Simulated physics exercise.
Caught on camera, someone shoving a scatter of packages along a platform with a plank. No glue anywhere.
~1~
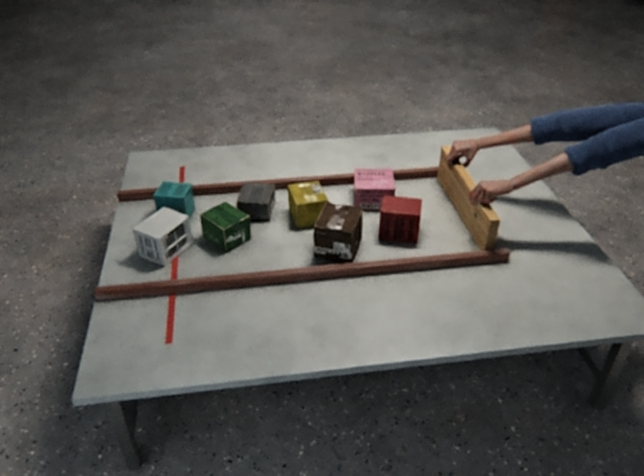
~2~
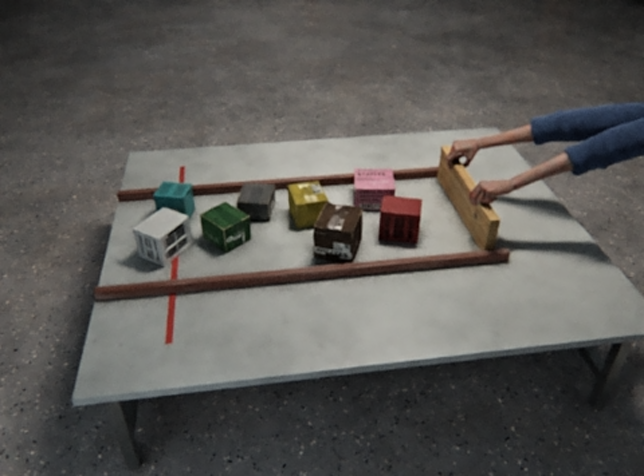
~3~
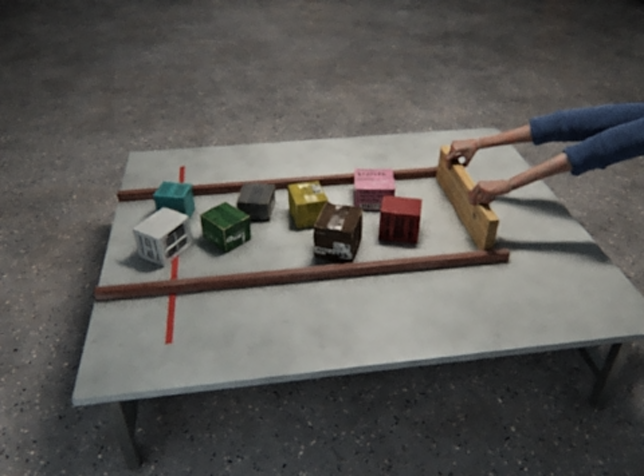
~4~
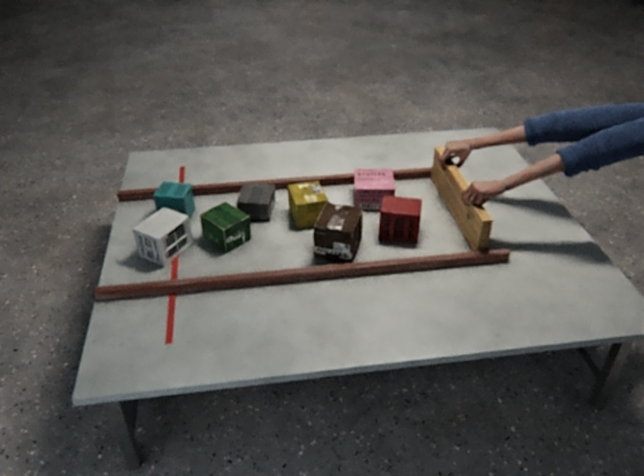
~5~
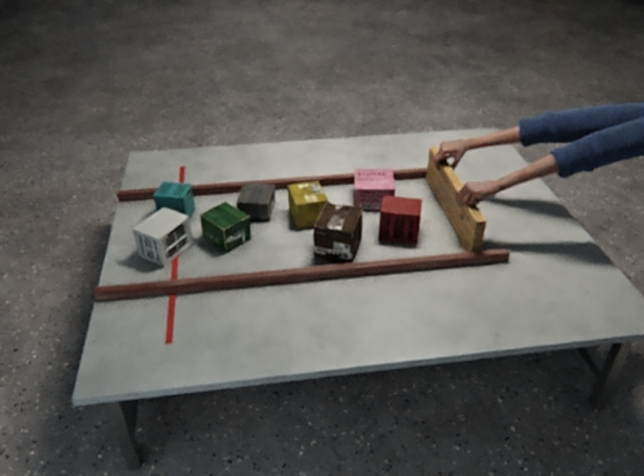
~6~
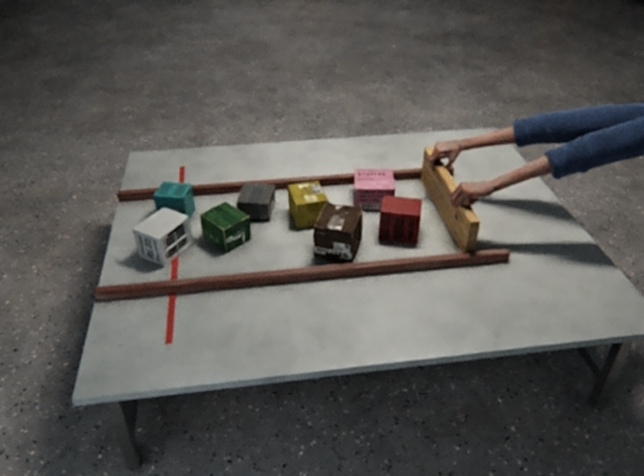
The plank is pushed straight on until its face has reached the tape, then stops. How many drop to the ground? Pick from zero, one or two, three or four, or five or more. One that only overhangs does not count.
As it turns out, the number that fall off is three or four.
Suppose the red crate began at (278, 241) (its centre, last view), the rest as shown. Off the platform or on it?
From there it remains up.
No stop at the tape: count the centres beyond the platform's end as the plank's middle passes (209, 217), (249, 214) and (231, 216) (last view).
In that order 2, 0 and 1.
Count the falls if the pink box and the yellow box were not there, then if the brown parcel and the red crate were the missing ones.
It would be 1 and 2.
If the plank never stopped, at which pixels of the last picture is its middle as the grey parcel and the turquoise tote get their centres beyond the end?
For the grey parcel at (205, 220), for the turquoise tote at (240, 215).
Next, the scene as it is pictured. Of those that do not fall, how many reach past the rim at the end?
2 of them.
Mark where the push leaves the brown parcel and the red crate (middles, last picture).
The brown parcel stops around (107, 259); the red crate around (153, 244).
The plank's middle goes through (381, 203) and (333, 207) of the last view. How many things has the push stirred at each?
The counts are 3 and 5.
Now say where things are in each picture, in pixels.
The first frame shows white crate (164, 236); turquoise tote (175, 203); green parcel (226, 227); plank (465, 197); tape (177, 238).
The second frame shows turquoise tote (175, 203); red crate (400, 219).
The third frame shows green parcel (226, 227); plank (464, 197).
The fourth frame shows white crate (164, 236); yellow box (308, 204).
The fifth frame shows turquoise tote (175, 203); grey parcel (257, 201).
The sixth frame shows white crate (164, 236); turquoise tote (175, 203); green parcel (226, 227); plank (447, 198); tape (177, 238).
Soon after, none off yet; white crate at rest near (164, 236); turquoise tote at rest near (175, 203); green parcel at rest near (226, 227).
In the end, the number that fall off is three or four; gone, grey parcel, green parcel, turquoise tote and white crate.
